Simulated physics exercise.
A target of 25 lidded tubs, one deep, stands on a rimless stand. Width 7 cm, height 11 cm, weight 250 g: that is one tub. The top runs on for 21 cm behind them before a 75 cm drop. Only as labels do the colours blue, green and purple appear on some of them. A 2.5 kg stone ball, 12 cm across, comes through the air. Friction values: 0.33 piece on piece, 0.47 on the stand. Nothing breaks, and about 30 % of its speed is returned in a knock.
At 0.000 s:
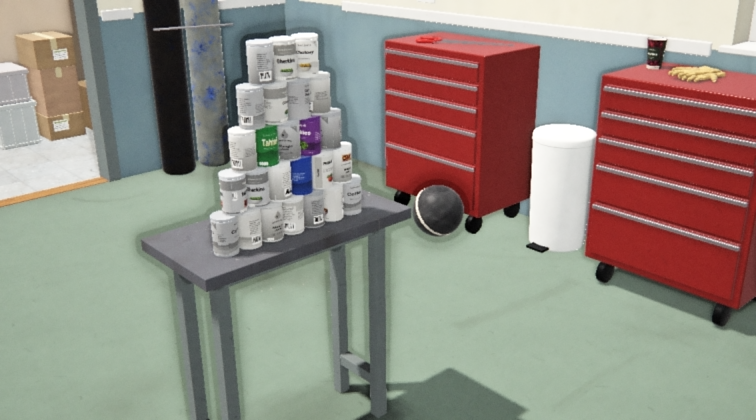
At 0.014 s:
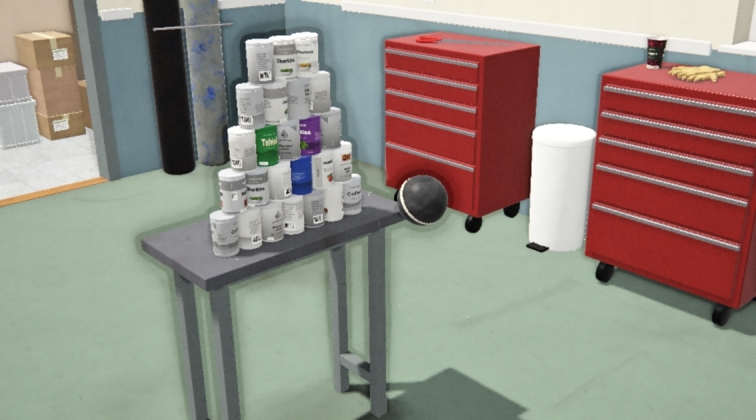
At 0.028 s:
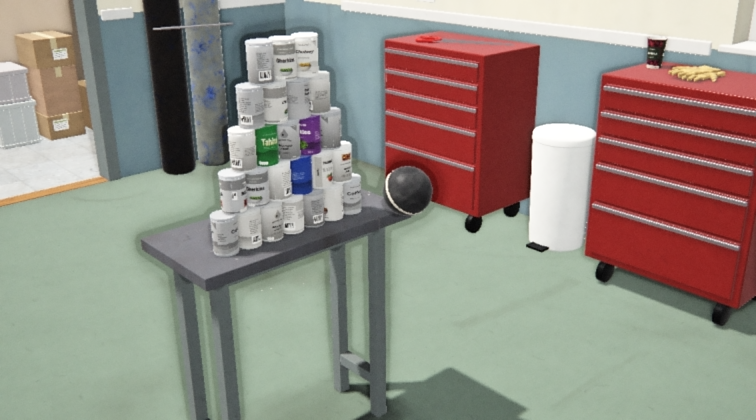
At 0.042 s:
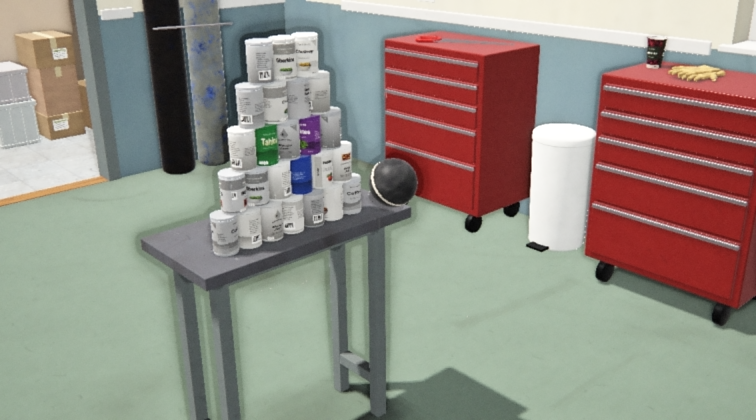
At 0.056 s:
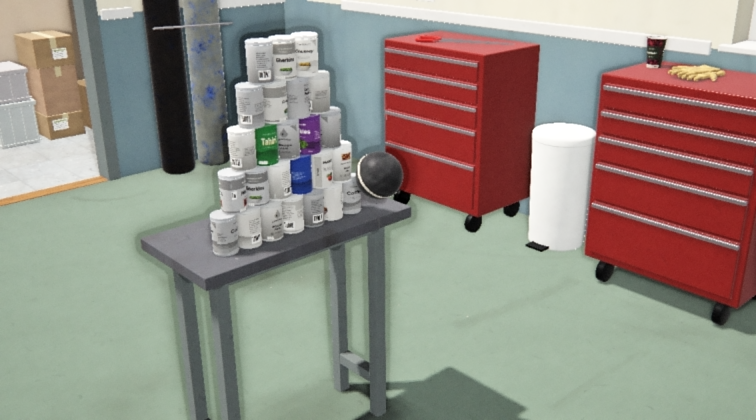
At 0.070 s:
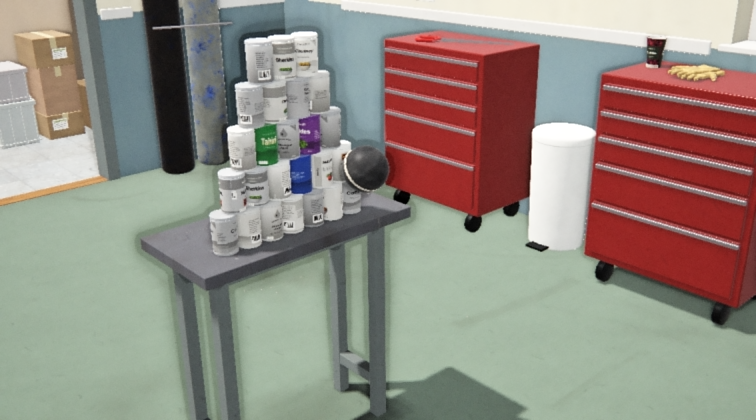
A dark ball with a pale band moved through the air, left and slightly upward, to the right side of a tall stack of mostly white tubs on a grey table, while the tubs stayed still.
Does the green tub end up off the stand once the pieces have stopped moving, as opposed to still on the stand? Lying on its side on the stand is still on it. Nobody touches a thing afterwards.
No.
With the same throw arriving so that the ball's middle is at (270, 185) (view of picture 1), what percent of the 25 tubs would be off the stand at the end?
Changed setup: 40 per cent.
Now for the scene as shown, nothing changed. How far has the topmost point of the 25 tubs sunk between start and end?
I make it close to 10 cm.
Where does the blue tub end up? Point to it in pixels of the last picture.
I'd point at about (172, 292).
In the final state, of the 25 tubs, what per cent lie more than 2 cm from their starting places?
Result: 55 per cent.
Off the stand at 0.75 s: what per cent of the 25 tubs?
By then, 35 per cent.
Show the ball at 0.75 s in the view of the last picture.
Look close to (155, 266).
Around 0.35 s, ball still moving; none of the 25 tubs off the stand, 16 disturbed; green tub unmoved; purple tub on its side.
Around 0.75 s, ball still moving; 9 of the 25 tubs off the stand; green tub unmoved; purple tub on its side.
Around 1.36 s, ball still moving; 12 of the 25 tubs off the stand; green tub unmoved; purple tub on its side.
Finally (1.7 s), ball rolling away; 13 of the 25 tubs off the stand; green tub unmoved; purple tub on its side; blue tub on its side. Seen by the last camera, middles, green tub near (264, 143), purple tub near (100, 232).
